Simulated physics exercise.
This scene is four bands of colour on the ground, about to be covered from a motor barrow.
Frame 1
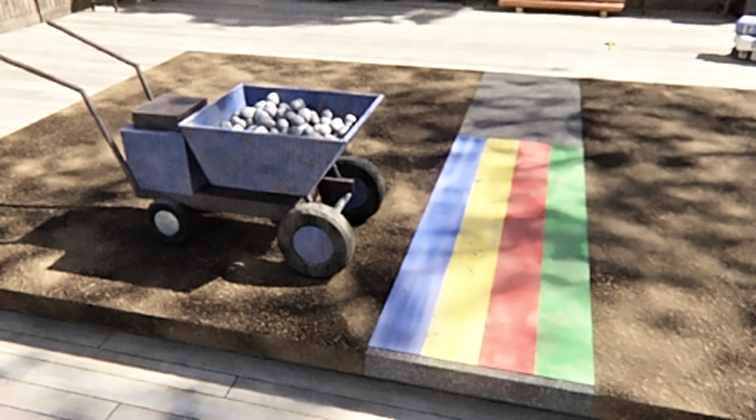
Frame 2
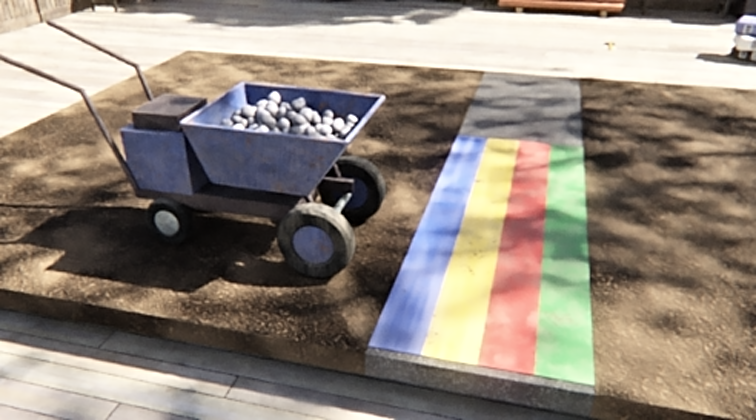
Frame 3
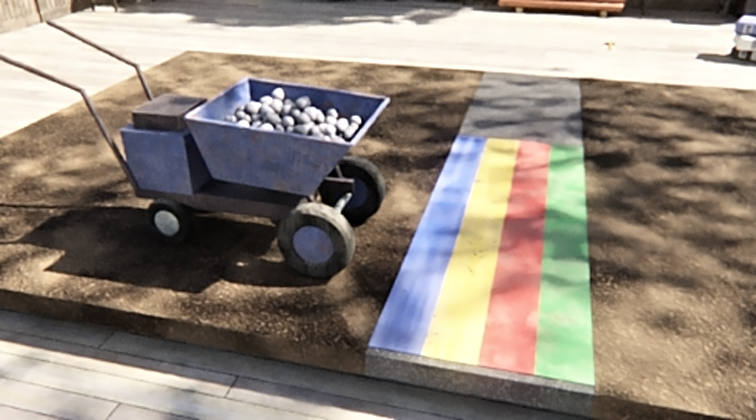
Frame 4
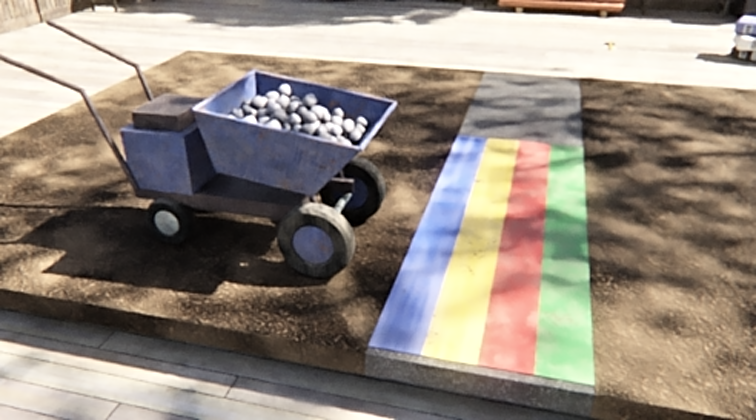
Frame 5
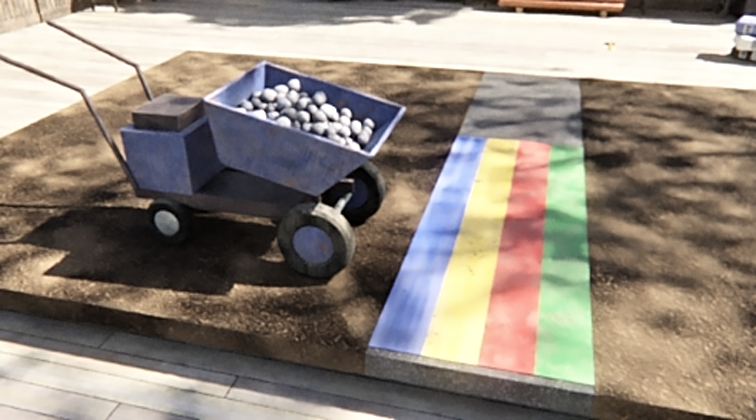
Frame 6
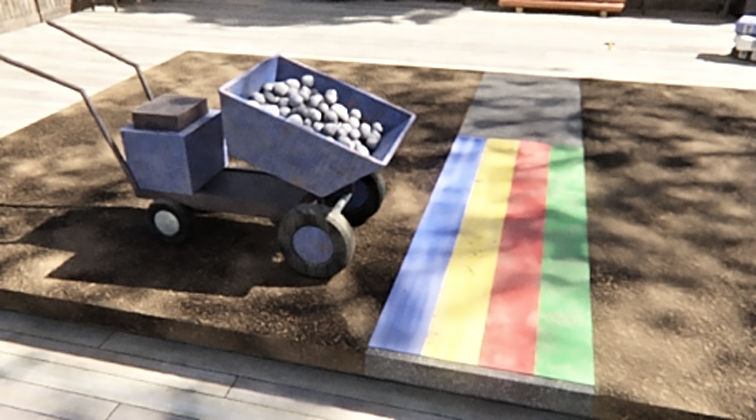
On a patch of brown soil beside blue, yellow, red and green strips, a blue barrow loaded with round grey cobbles stood still, then its skip gradually tilted toward the right, its back end rising.
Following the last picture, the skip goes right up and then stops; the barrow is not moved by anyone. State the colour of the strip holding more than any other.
It is yellow.
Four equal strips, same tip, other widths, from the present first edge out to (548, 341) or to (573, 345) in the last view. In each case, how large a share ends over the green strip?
20 % and 10 %.
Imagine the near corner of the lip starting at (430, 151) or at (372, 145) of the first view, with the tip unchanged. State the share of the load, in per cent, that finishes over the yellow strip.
Roughly 0 and 20 percent respectively.
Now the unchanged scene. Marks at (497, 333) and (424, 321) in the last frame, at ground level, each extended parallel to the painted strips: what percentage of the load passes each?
In turn 30 and 80 in a hundred.
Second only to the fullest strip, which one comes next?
The runner-up is red.
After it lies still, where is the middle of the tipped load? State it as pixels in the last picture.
Resting centre, last frame: Roughly (494, 259).
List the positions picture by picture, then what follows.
Lip of the skip near (343, 142), level; top of the load near (281, 127), round cobbles; blue strip near (408, 314); yellow strip near (458, 322); red strip near (510, 330); green strip near (565, 339), in the first frame.
Lip of the skip near (345, 143), level; top of the load near (283, 126), in the second frame.
Lip of the skip near (351, 146), tipped barely; top of the load near (275, 124), in the third frame.
Lip of the skip near (360, 150), tipped a little; top of the load near (274, 109), in the fourth frame.
Lip of the skip near (371, 157), tipped a little; top of the load near (271, 109), in the fifth frame.
Lip of the skip near (383, 165), tipped clearly; top of the load near (283, 104); blue strip near (408, 314); yellow strip near (458, 322); red strip near (510, 330); green strip near (565, 339), in the sixth frame.
Shortly afterwards, skip tipped steeply; the whole lot in the skip.
Next, skip tipped right over; near two thirds in the skip; only a few over the blue strip; near a quarter over the yellow strip; a little over the red strip; only a few falling.
Some moments later, skip tipped right over; near a quarter in the skip; a little over the blue strip; near a third over the yellow strip; near a quarter over the red strip; a little over the green strip; only a few off the paint.
In the end, skip tipped right over; near a quarter in the skip; a little over the blue strip; near a third over the yellow strip; near a quarter over the red strip; a little over the green strip; a little off the paint.
